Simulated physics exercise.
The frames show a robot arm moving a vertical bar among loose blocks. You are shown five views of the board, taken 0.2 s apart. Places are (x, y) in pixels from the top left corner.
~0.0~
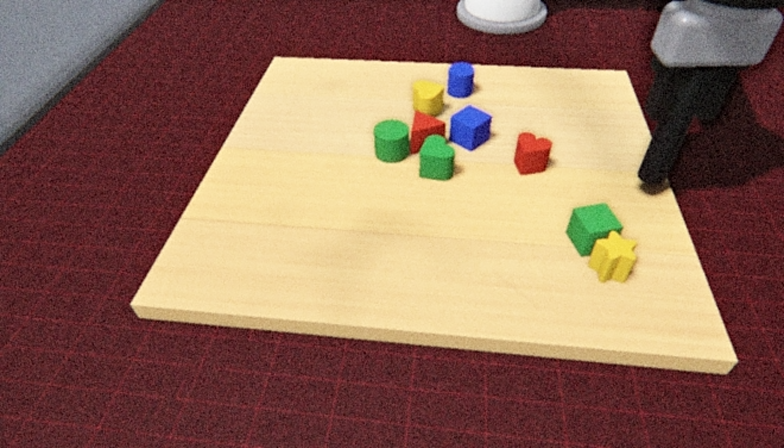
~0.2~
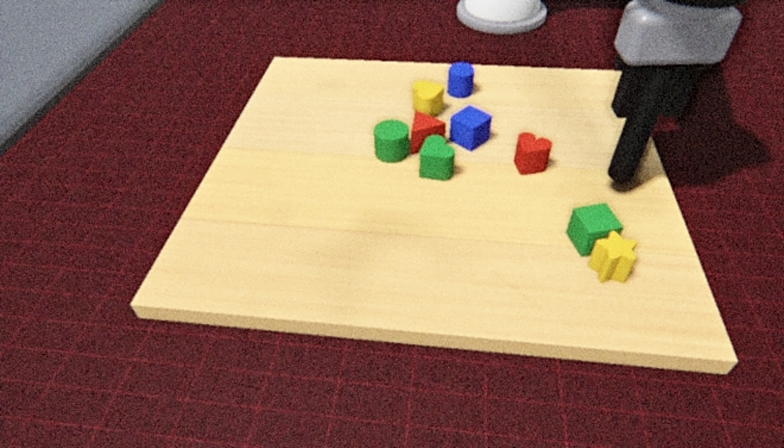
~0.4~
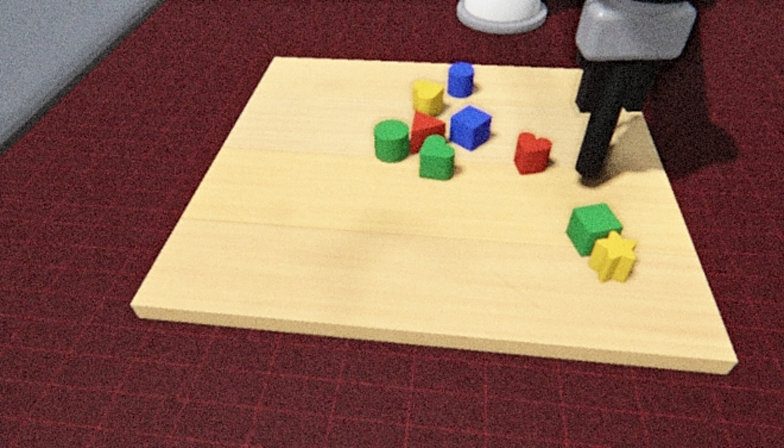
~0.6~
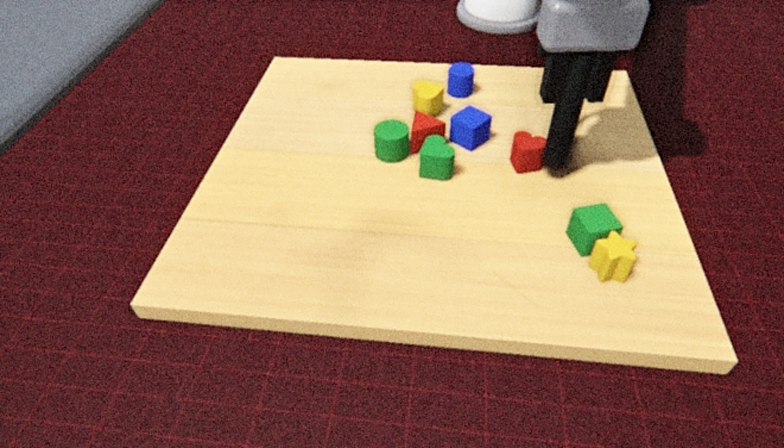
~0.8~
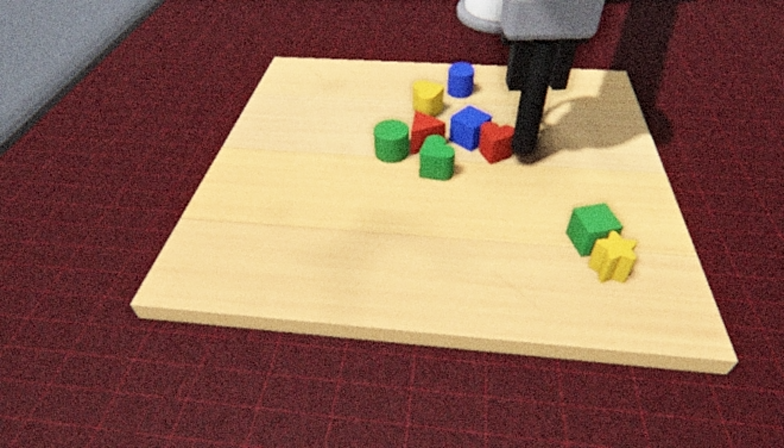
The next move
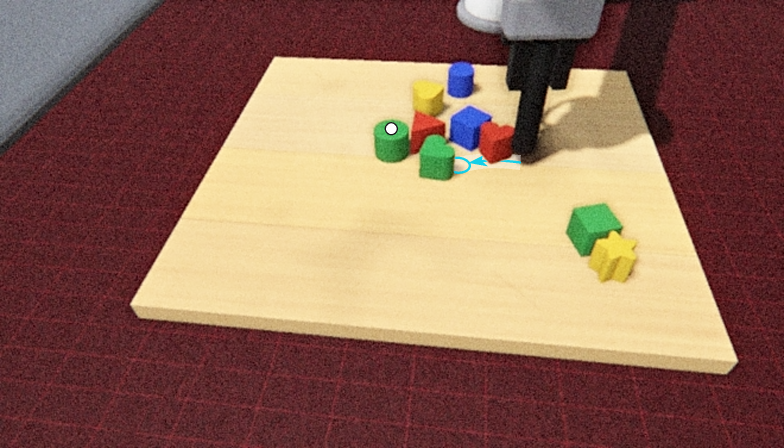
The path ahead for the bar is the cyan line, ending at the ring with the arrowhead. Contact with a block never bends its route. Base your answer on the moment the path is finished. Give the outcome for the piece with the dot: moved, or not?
At the end, its place is the same.
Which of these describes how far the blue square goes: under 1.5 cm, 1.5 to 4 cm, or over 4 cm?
If I had to pick, the blue square travels from 1.5 to 4 cm here.
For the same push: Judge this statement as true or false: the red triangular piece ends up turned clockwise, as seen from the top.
False - the claim does not hold.
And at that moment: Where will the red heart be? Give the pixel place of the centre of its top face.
Put as a pixel place, it's (440, 128).
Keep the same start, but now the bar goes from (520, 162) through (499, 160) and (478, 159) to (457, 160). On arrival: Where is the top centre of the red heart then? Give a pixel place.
The red heart ends near (438, 127).
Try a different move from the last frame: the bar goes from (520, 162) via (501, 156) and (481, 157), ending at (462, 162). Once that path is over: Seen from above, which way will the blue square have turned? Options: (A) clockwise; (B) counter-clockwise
A.
Path on the board, from (520, 162) over (488, 161) to (458, 165); the dot is on the green cylinder.
On the path given first. Halfway along, bar at (490, 146); blue square at (458, 111), turned 35° clockwise; red heart at (465, 129).
At the end, bar at (459, 150); green cylinder in place; red triangular piece at (420, 117), turned 25° anticlockwise; green heart at (433, 147), turned 20° anticlockwise; blue square at (458, 111), turned 40° clockwise; red heart at (440, 128), turned 30° clockwise.
